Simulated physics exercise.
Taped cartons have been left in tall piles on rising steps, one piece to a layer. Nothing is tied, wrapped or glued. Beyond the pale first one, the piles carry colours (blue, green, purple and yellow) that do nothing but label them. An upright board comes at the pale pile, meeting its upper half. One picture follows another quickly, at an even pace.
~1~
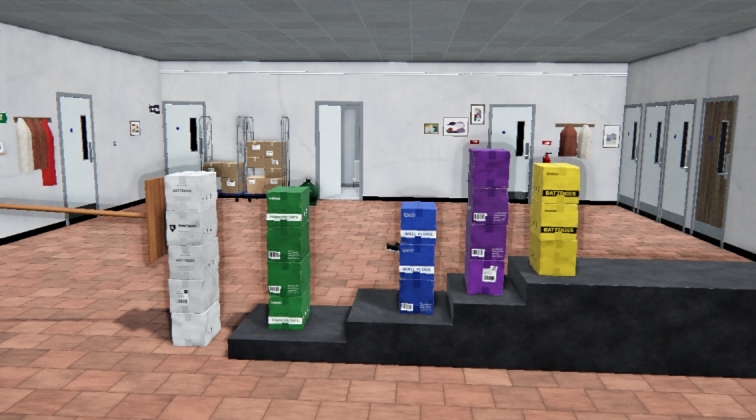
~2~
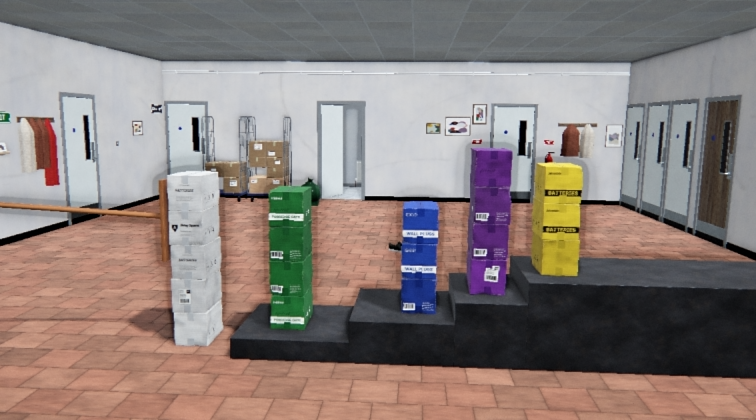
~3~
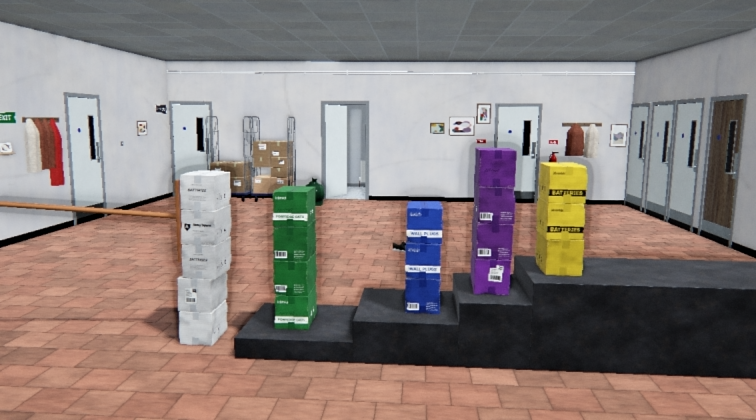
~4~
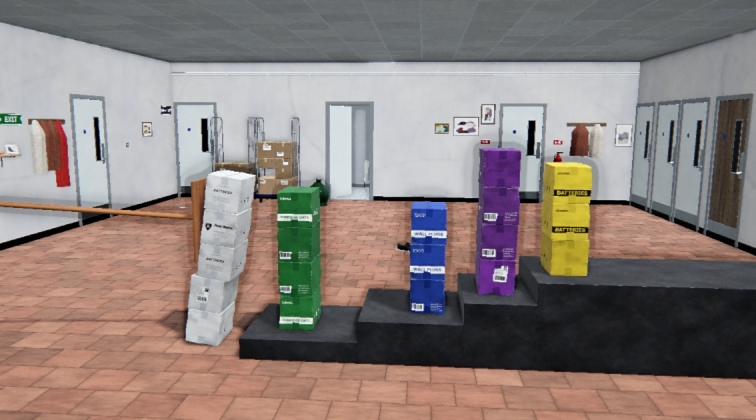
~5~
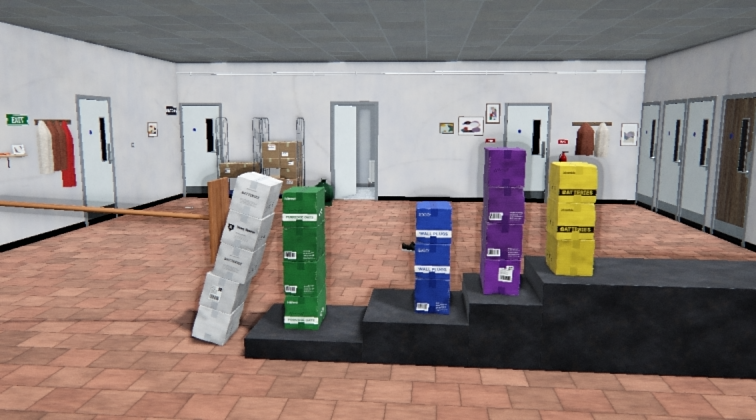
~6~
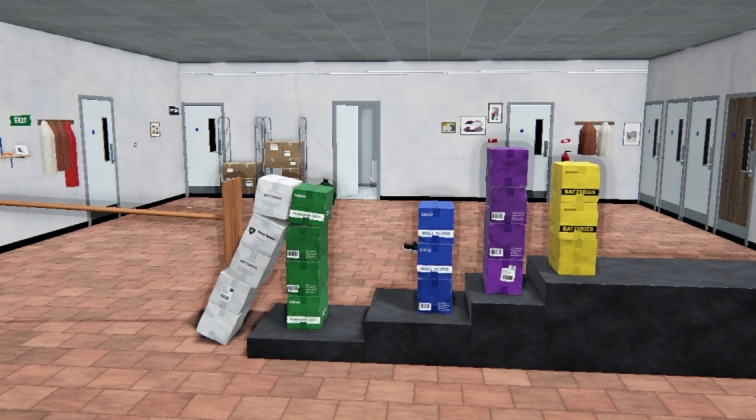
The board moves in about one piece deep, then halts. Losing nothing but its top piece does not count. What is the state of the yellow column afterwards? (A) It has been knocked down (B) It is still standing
B, it is still standing.
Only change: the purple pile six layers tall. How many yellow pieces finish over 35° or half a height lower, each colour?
I count yellow 0.
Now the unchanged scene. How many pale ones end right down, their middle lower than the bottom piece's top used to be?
Count = 1.
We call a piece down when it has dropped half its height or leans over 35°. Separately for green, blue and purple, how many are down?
Result per colour: Green = 4, blue = 0, purple = 0.
Just after the last frame, 3 of the pale pile down; none of the 3 yellow cartons down (0 of 14 in all colours); top yellow carton unmoved; top green carton tilted a little.
A moment on, 5 of the pale pile down; none of the 3 yellow cartons down (0 of 14 in all colours); top yellow carton unmoved; top green carton tilted well over, a little lower.
Further on, 5 of the pale pile down; none of the 3 yellow cartons down (4 of 14 in all colours); top yellow carton unmoved; top green carton tilted clearly, about its own height lower.
When it is over, 5 of the pale pile down; none of the 3 yellow cartons down (4 of 14 in all colours); top yellow carton unmoved; top green carton about its own height lower. In pixels of the last frame, middles, top yellow carton near (574, 181), top green carton near (419, 255).
